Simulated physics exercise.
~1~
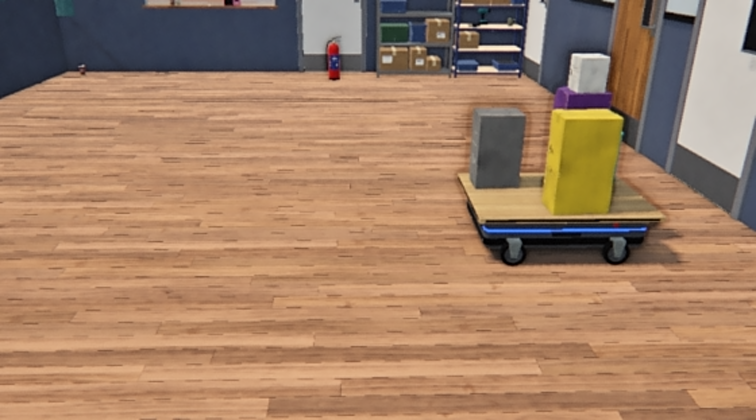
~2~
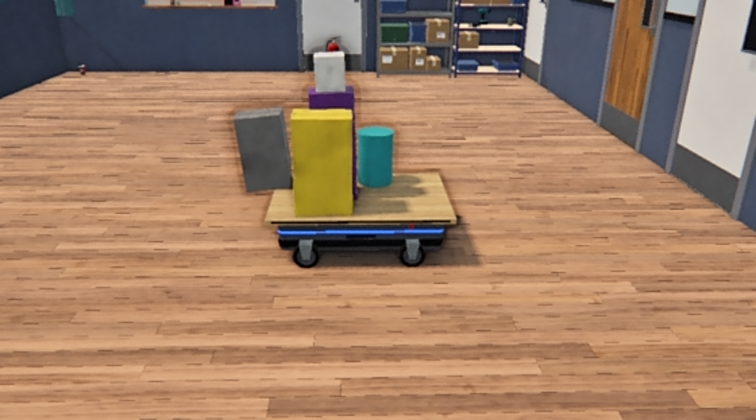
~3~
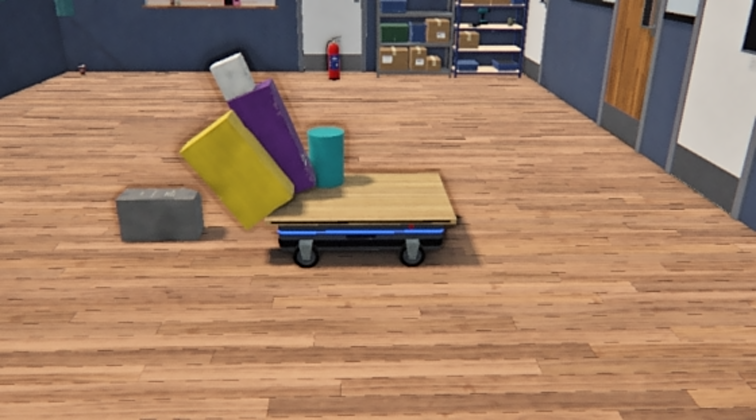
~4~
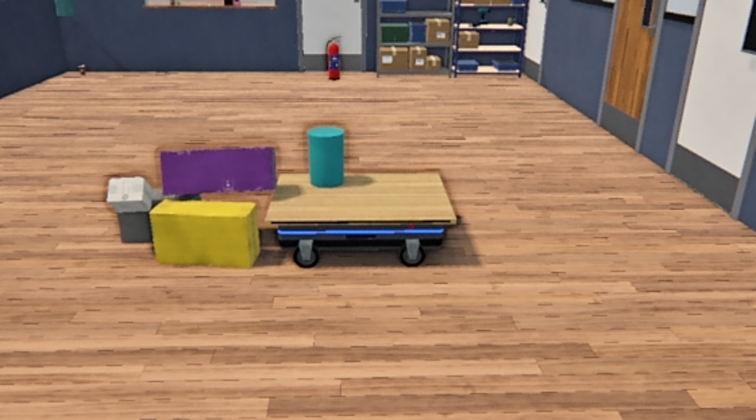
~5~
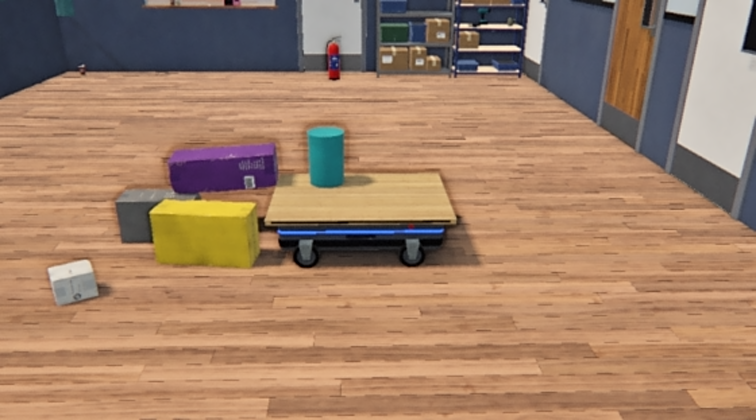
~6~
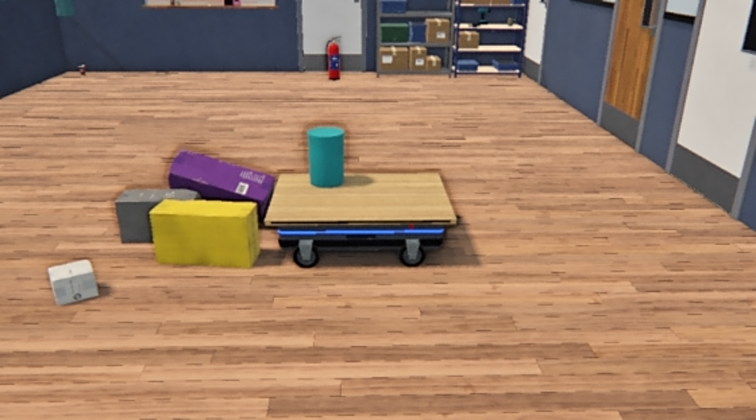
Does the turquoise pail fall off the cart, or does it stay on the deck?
The turquoise pail stays on the deck, still standing upright after all the boxes have fallen to the floor.
